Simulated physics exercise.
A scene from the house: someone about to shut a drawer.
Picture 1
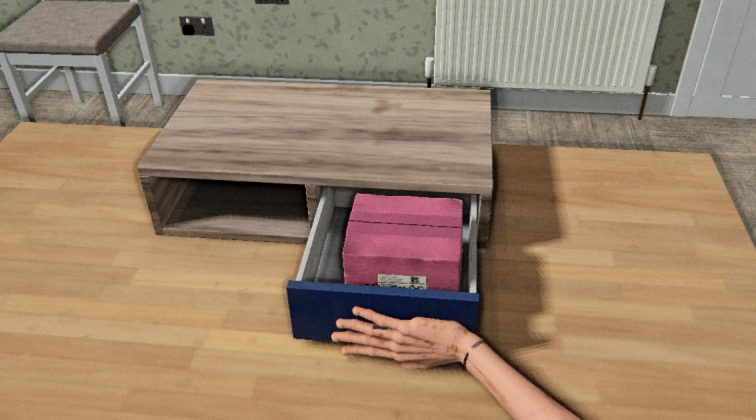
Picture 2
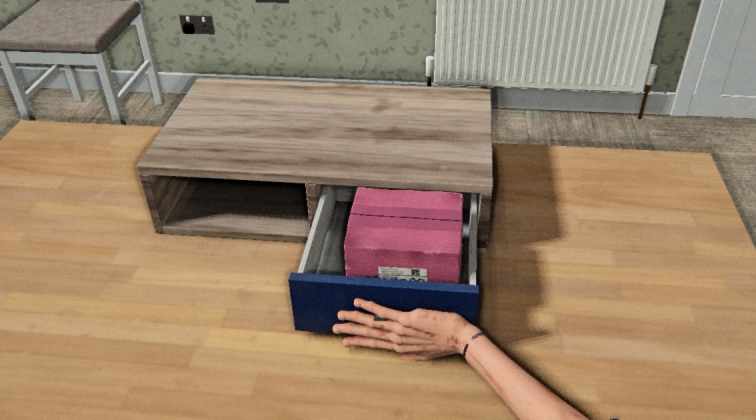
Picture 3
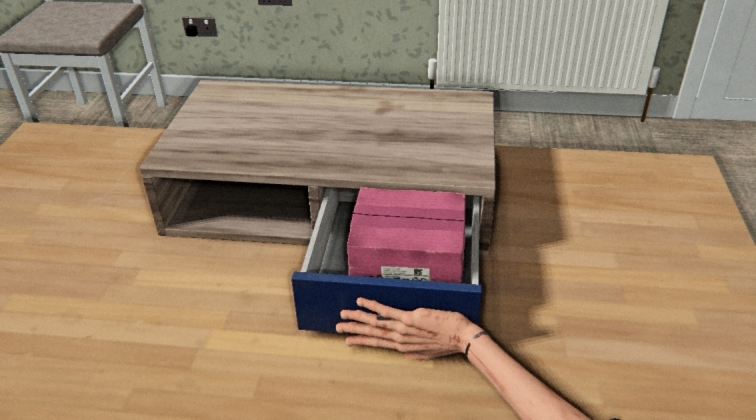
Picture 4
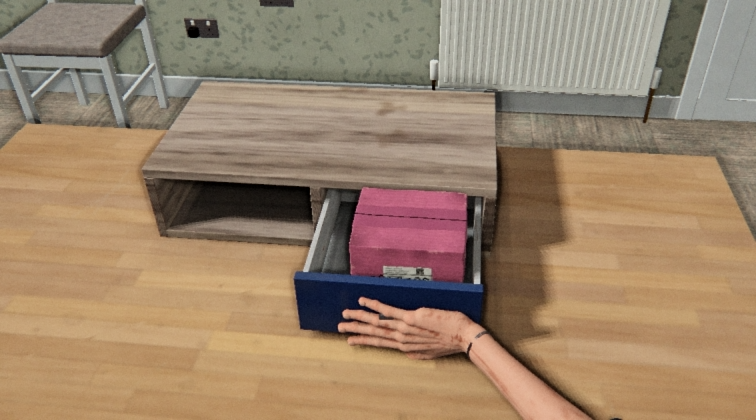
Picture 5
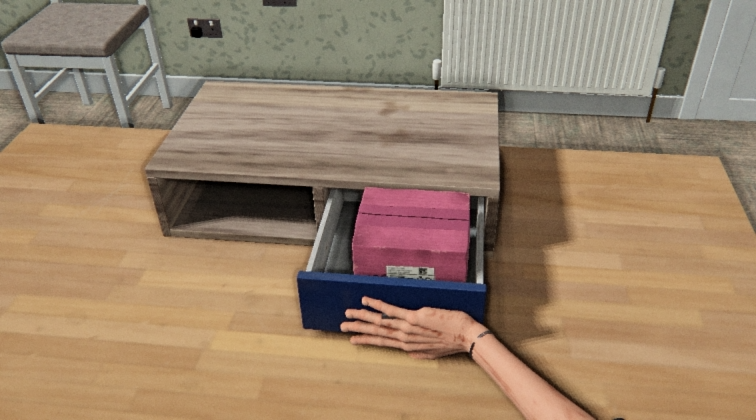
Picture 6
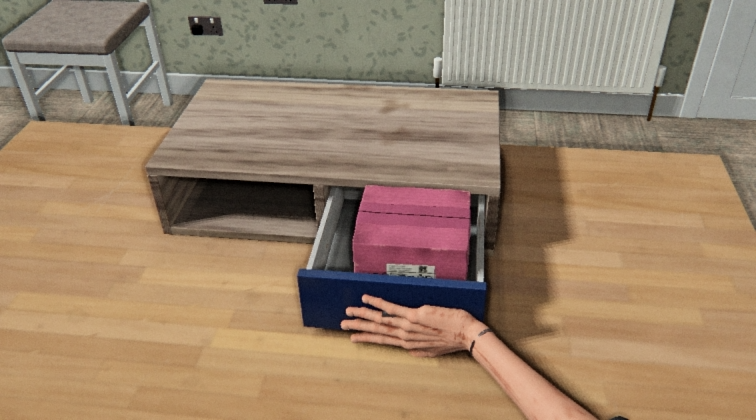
Blue-fronted drawer holding a pink box sliding slightly inward on a wooden chest, a hand resting against its front.
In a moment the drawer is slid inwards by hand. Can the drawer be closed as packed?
As it turns out, the drawer sticks partway.
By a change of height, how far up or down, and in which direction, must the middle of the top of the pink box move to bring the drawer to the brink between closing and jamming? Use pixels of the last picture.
12 pixels down.
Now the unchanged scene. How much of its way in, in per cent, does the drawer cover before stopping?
About 25 per cent of the way in.
Then, 0.24 s past the last view, drawer starting in.
Finally, the drawer will not close.
